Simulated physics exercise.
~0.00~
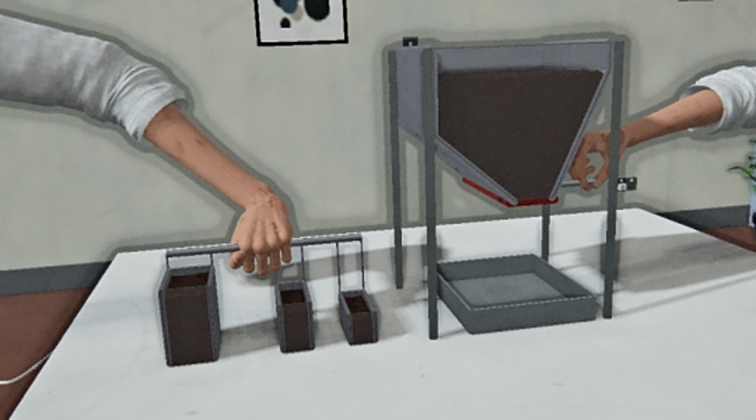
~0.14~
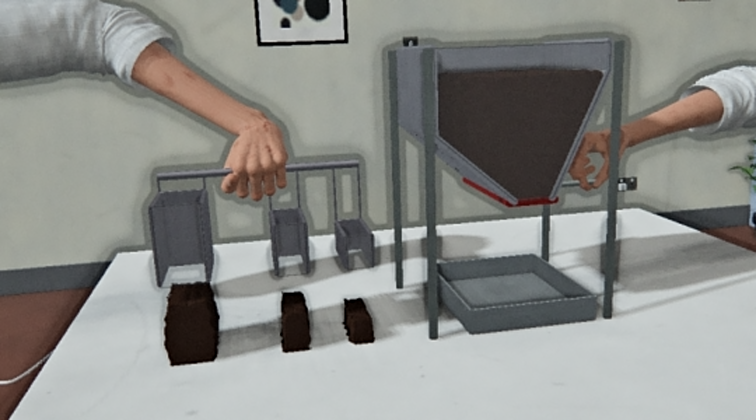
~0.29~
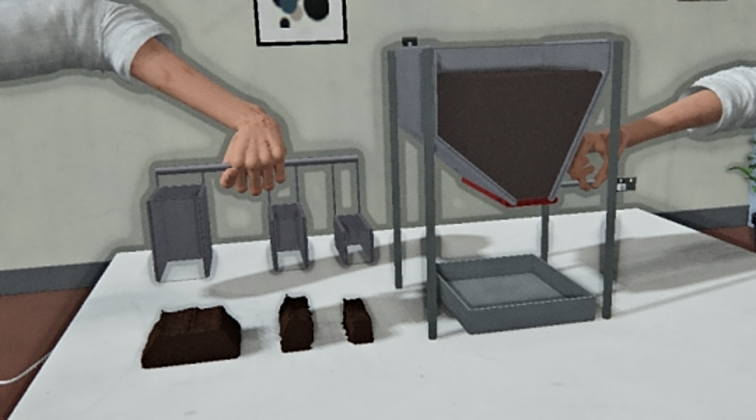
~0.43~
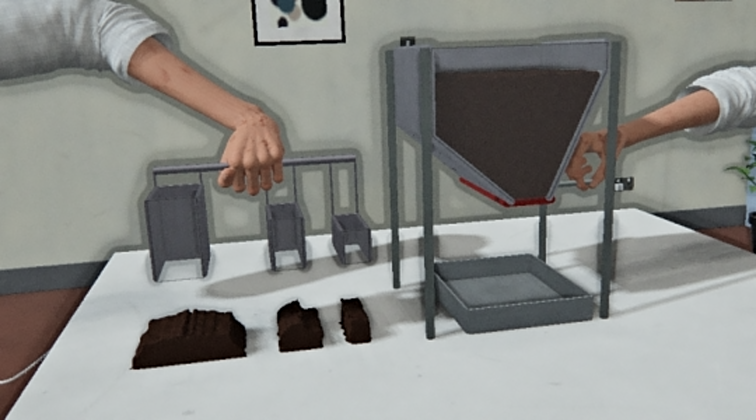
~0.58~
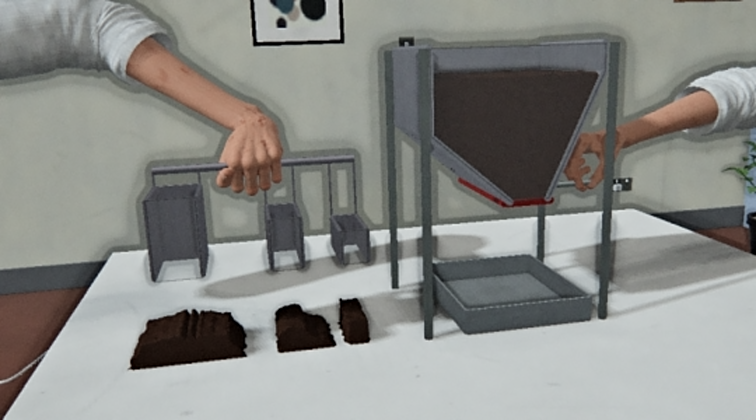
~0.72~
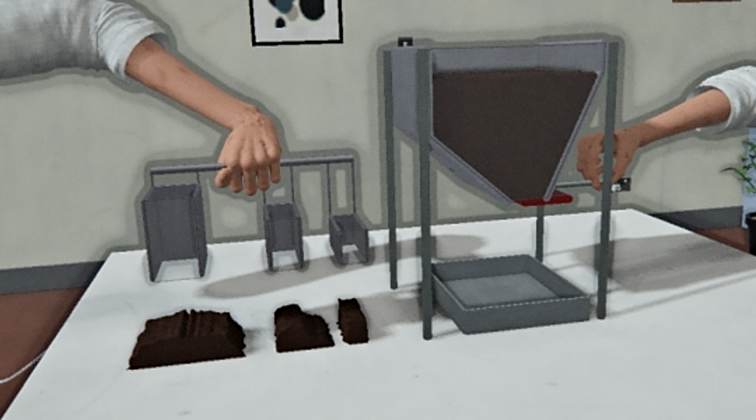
A hand lifts linked moulds off three dark blocks, which slump unevenly, then another pulls a red slide slightly right.
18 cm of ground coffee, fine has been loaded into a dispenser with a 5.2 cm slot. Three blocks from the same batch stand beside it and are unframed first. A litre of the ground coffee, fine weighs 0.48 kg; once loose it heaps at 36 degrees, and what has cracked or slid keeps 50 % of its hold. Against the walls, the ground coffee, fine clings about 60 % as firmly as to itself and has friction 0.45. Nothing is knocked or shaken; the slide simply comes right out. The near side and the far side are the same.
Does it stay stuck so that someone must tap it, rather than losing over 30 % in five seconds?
It keeps moving.
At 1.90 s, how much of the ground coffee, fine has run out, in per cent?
Share noted: Around 70 %.
After 1.07 s, 7 % has run out.
After 1.49 s, 38 % has run out.
After 1.90 s, 68 % has run out.
After 2.32 s, 96 % has run out.
After 5.62 s, 100 % has run out.
